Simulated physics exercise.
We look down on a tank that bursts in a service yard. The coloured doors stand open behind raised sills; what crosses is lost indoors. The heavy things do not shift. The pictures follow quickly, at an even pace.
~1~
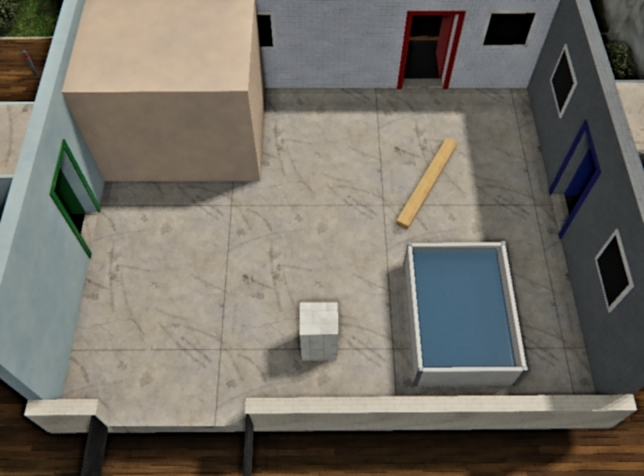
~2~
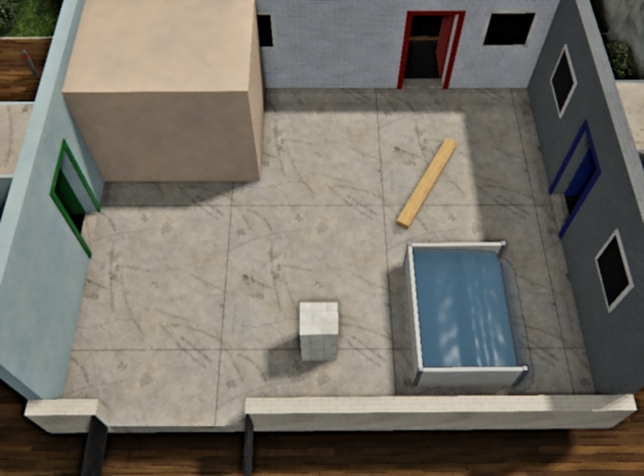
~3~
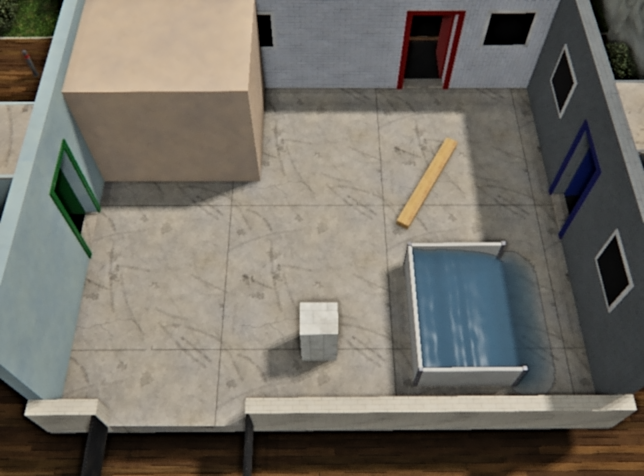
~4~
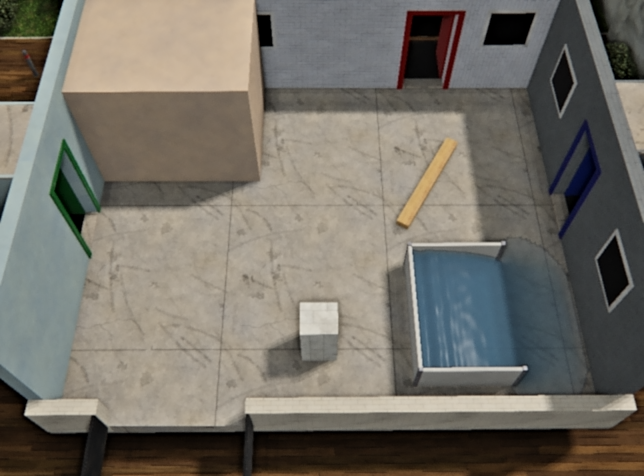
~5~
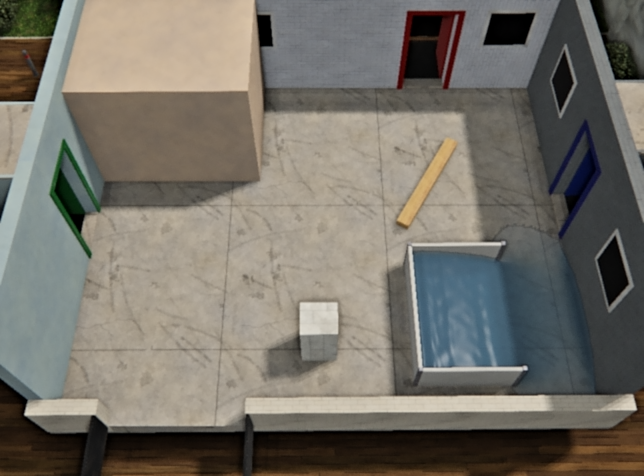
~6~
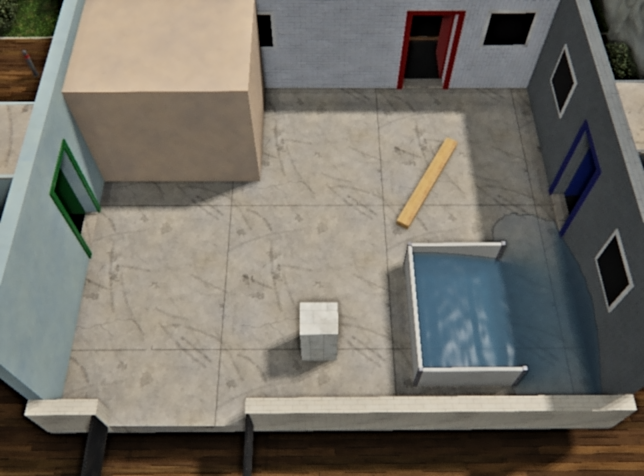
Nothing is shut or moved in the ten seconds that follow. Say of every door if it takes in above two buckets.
In the end: The red door floods; the blue door floods; the green door holds within the limit.
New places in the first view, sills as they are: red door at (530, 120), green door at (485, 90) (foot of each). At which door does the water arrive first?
I say the one in blue.
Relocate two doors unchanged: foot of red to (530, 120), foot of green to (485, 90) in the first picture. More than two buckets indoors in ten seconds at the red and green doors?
My reading: Red is over; green goes over.
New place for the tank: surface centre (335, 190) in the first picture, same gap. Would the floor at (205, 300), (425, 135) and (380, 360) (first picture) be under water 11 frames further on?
In turn: Not flooded, covered, not flooded.
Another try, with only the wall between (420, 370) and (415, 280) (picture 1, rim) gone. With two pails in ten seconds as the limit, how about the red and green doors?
The red door keeps below it, the green door passes that mark.
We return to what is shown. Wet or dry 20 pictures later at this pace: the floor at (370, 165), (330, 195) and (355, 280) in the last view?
In turn: Not flooded, no water, no water.
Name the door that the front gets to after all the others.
It is the green door.
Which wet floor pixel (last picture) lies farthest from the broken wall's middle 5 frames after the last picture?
Around (539, 166).
A moment on, water covers 10 % of the floor; the red door not reached, the blue door under two buckets in, the green door not reached.
Next, water covers 20 % of the floor; the red door not reached, the blue door over two buckets in, the green door not reached.
Then, water covers 35 % of the floor; the red door under two buckets in, the blue door over two buckets in, the green door not reached.
Later, water covers 60 % of the floor; the red door over two buckets in, the blue door over two buckets in, the green door wet at the sill, nothing in.
In the end, water covers 85 % of the floor; the red door over two buckets in, the blue door over two buckets in, the green door wet at the sill, nothing in.
